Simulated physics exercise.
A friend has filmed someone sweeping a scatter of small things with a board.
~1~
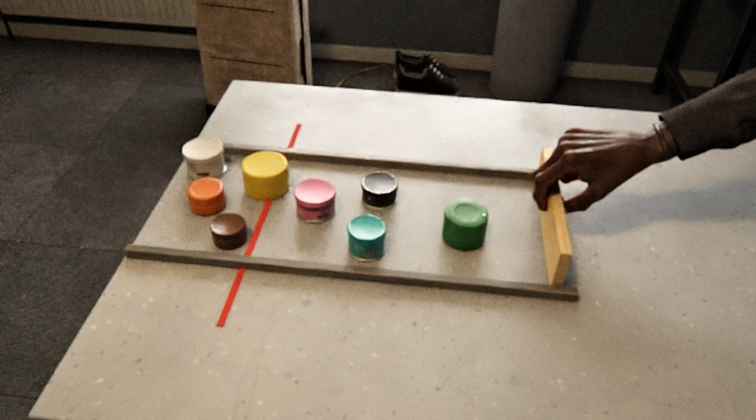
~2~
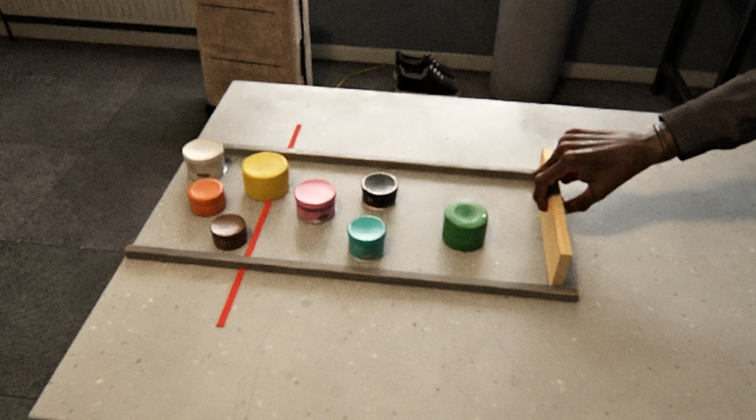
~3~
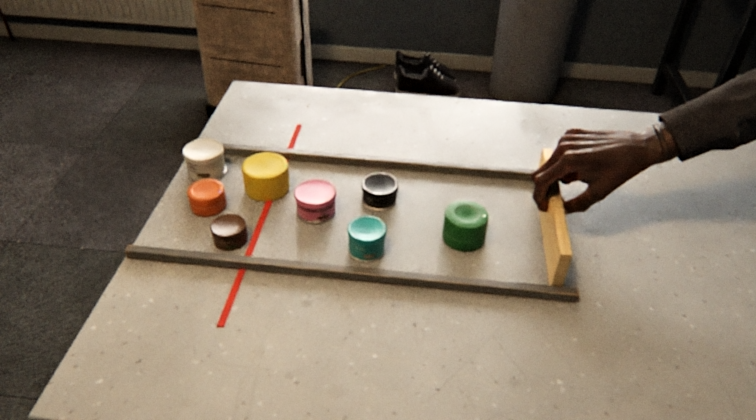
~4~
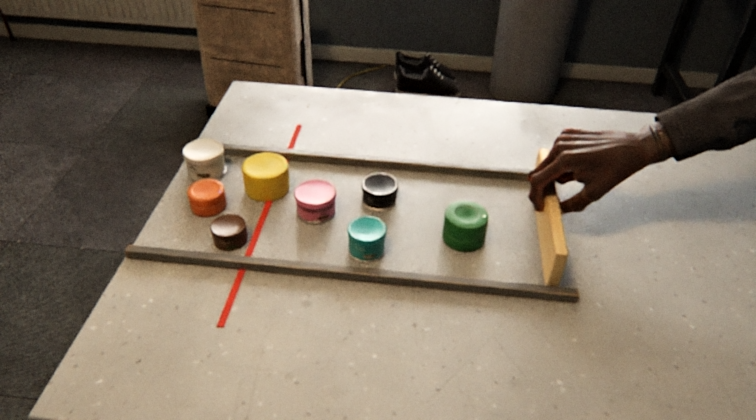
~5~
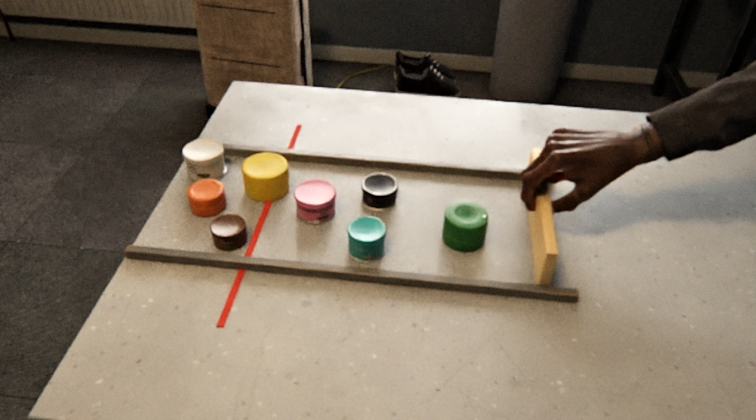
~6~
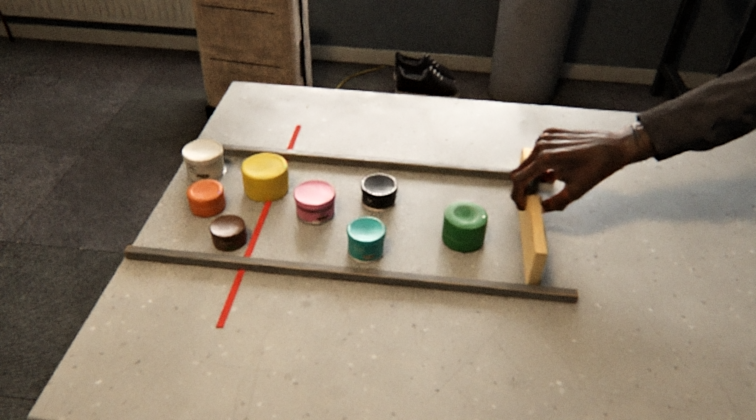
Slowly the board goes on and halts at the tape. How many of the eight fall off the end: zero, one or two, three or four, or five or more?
The number that fall off is zero.
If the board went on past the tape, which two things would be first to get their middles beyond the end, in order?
In order: The white pot, then the orange lid.
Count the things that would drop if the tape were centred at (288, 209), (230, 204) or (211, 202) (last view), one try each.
Down on the floor: 0, 2 and 2.
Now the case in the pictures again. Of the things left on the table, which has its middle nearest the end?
The white pot.
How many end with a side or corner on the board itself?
The number is 3.
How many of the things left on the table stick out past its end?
That would be 1.
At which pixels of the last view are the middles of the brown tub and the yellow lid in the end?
The brown tub stops around (202, 229); the yellow lid around (231, 161).
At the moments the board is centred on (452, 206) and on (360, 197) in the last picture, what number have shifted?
First 1, then 4.
Early on, none off yet; white pot at rest near (205, 161); orange lid at rest near (206, 198); brown tub at rest near (229, 233).
Finally, the number that fall off is zero.
